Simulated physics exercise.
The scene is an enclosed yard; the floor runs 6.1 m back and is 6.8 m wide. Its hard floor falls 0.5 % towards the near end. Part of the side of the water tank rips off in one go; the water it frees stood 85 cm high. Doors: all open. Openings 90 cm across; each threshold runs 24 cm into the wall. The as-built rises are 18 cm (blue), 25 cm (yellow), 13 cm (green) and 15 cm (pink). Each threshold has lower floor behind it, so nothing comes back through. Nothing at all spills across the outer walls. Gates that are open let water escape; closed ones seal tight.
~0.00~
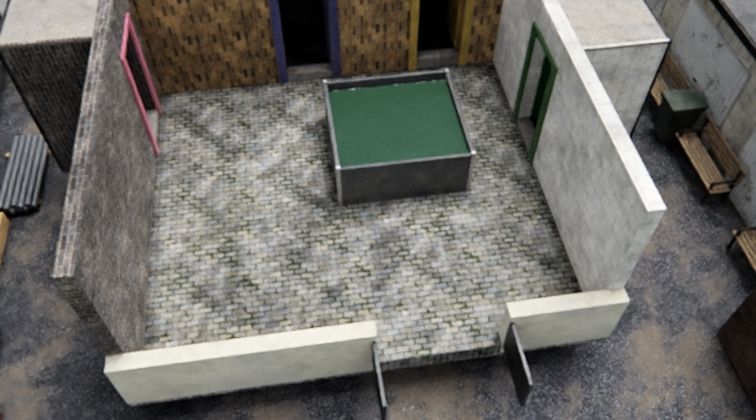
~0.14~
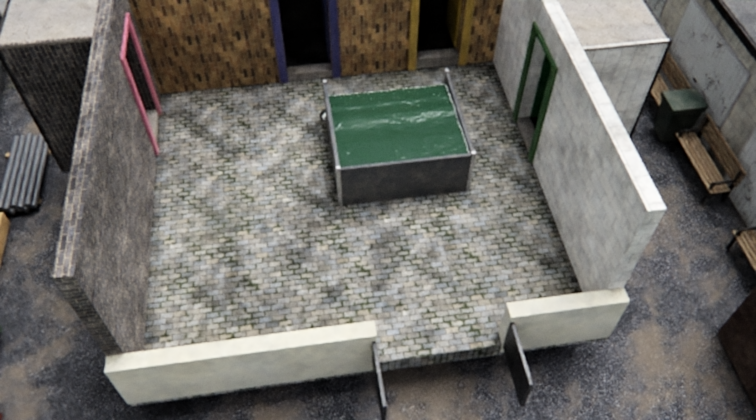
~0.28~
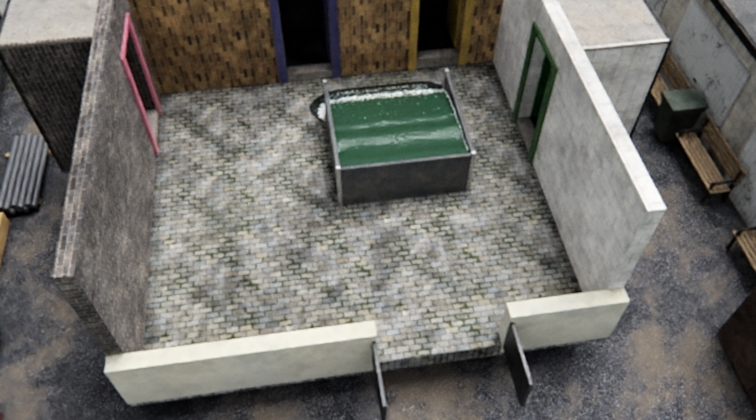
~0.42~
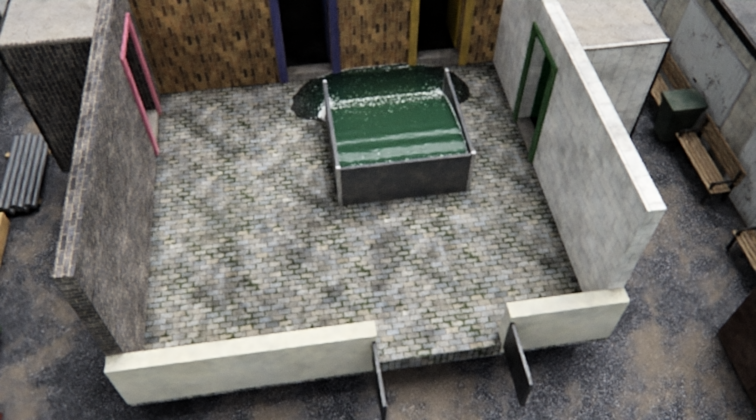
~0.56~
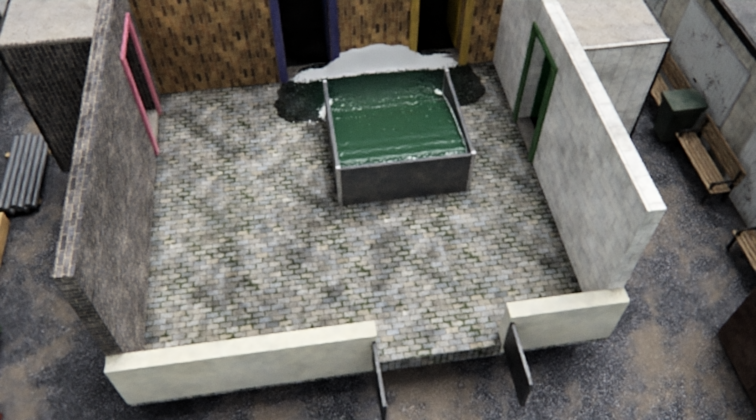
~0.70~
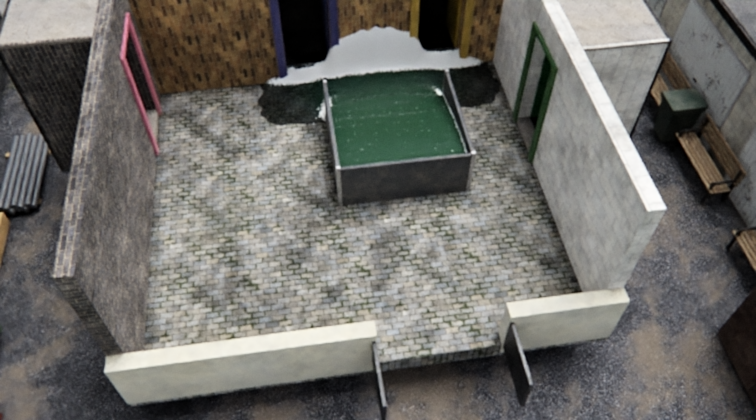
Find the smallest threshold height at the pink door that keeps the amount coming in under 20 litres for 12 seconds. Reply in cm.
The smallest height is roughly 26 cm.
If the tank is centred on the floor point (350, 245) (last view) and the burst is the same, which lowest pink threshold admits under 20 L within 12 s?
Roughly 22 centimetres.
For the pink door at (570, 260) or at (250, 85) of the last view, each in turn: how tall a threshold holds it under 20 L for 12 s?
13.0 and 10.5 cm.
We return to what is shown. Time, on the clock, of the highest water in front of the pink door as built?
It peaks around 2.6 s.
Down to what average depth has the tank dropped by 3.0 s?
About 22 centimetres.
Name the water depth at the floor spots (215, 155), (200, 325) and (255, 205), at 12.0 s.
Ordered as asked: 4, 10, 5 cm.
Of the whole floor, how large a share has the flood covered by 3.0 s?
Roughly 50 percent.
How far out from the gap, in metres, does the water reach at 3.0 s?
I make it some 5.4 m.
After 1.4 s water covers 15 % of the floor, deepest (61 cm) near (489, 66); it has not reached the pink door.
After 3.0 s water covers 50 % of the floor, deepest (36 cm) near (491, 72); 31 cm at the pink door, 73 litres in over its 15 cm threshold.
After 12.0 s water covers 95 % of the floor, deepest (11 cm) near (143, 379); 8 cm at the pink door, 140 litres in over its 15 cm threshold.
At the pink door as built, the water arrived by 1.8 s and peaked near 32 cm at 2.6 s.
With a threshold of 22 cm, 51 litres would have come in within the 12 s; with 30 cm, 6 litres. So under 20 litres takes about 26 cm.
